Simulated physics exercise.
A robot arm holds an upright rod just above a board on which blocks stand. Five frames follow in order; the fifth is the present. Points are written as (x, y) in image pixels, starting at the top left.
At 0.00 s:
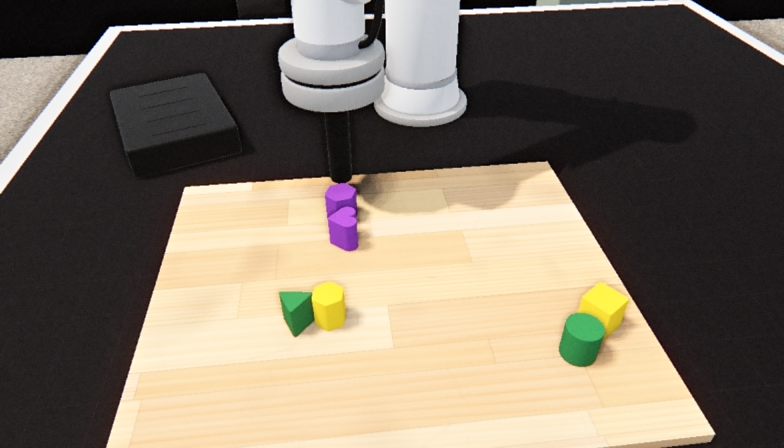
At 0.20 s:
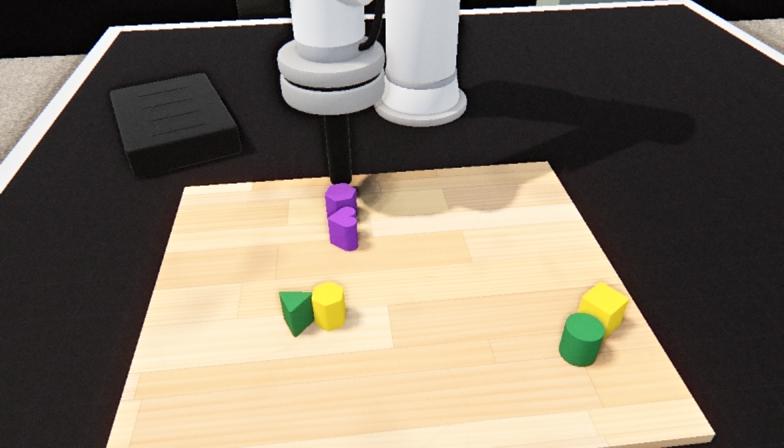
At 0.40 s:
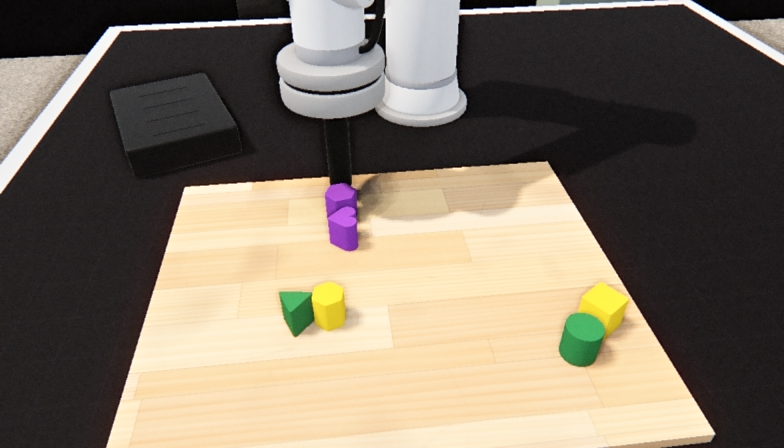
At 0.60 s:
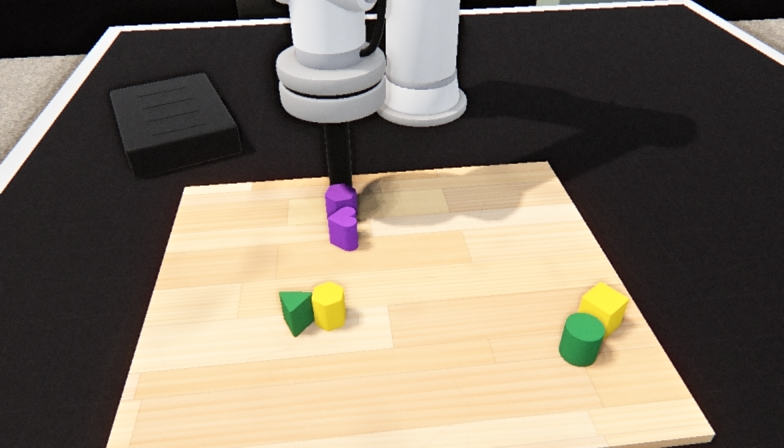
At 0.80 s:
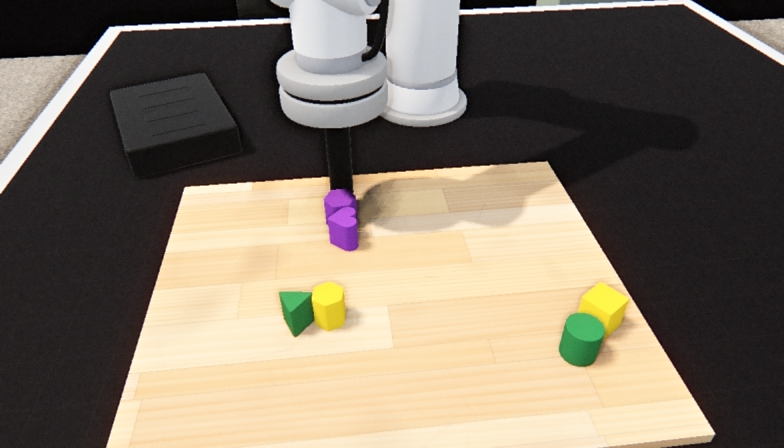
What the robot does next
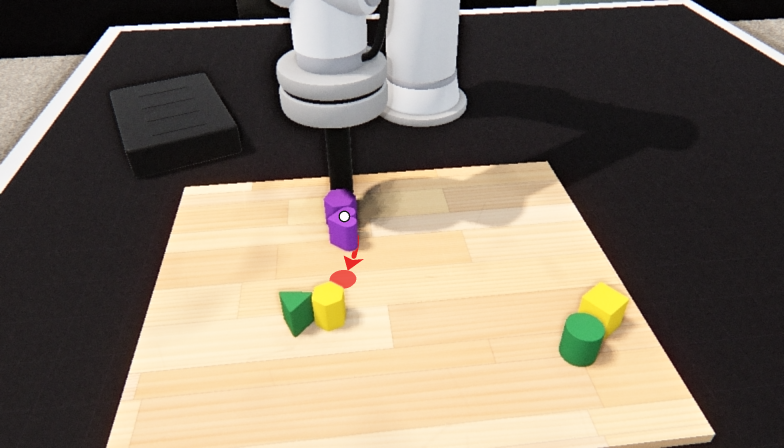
Robot arm easing its black rod slightly forward against a purple block behind a purple heart, the other blocks staying still.
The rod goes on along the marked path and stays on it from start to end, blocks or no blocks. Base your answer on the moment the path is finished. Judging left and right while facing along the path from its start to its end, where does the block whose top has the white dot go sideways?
My prediction: Rightwards.
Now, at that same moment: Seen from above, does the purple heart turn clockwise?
Yes.
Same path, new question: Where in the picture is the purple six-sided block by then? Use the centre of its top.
Its top middle will sit at (339, 275).
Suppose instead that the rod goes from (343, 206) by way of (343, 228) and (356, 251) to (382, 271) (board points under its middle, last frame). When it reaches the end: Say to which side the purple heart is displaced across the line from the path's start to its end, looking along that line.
Out to the right.
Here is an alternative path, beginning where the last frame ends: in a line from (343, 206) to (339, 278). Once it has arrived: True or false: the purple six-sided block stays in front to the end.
That claim is true.
The drawn path runs from (343, 206) over (355, 227) and (355, 252) to (343, 279); the dot is on the purple heart.
On the path given first. One third of the way, rod at (354, 216); purple six-sided block at (346, 219), turned 25° clockwise; purple heart at (340, 240), turned 15° clockwise.
Two thirds of the way, rod at (354, 241); purple six-sided block at (348, 246), turned 15° clockwise; purple heart at (331, 265), turned 70° clockwise.
At the end, rod at (342, 267); green triangle at (286, 304), turned 35° clockwise; yellow six-sided block at (319, 316), turned 15° anticlockwise; purple six-sided block at (339, 275); purple heart at (318, 294), turned 100° clockwise.
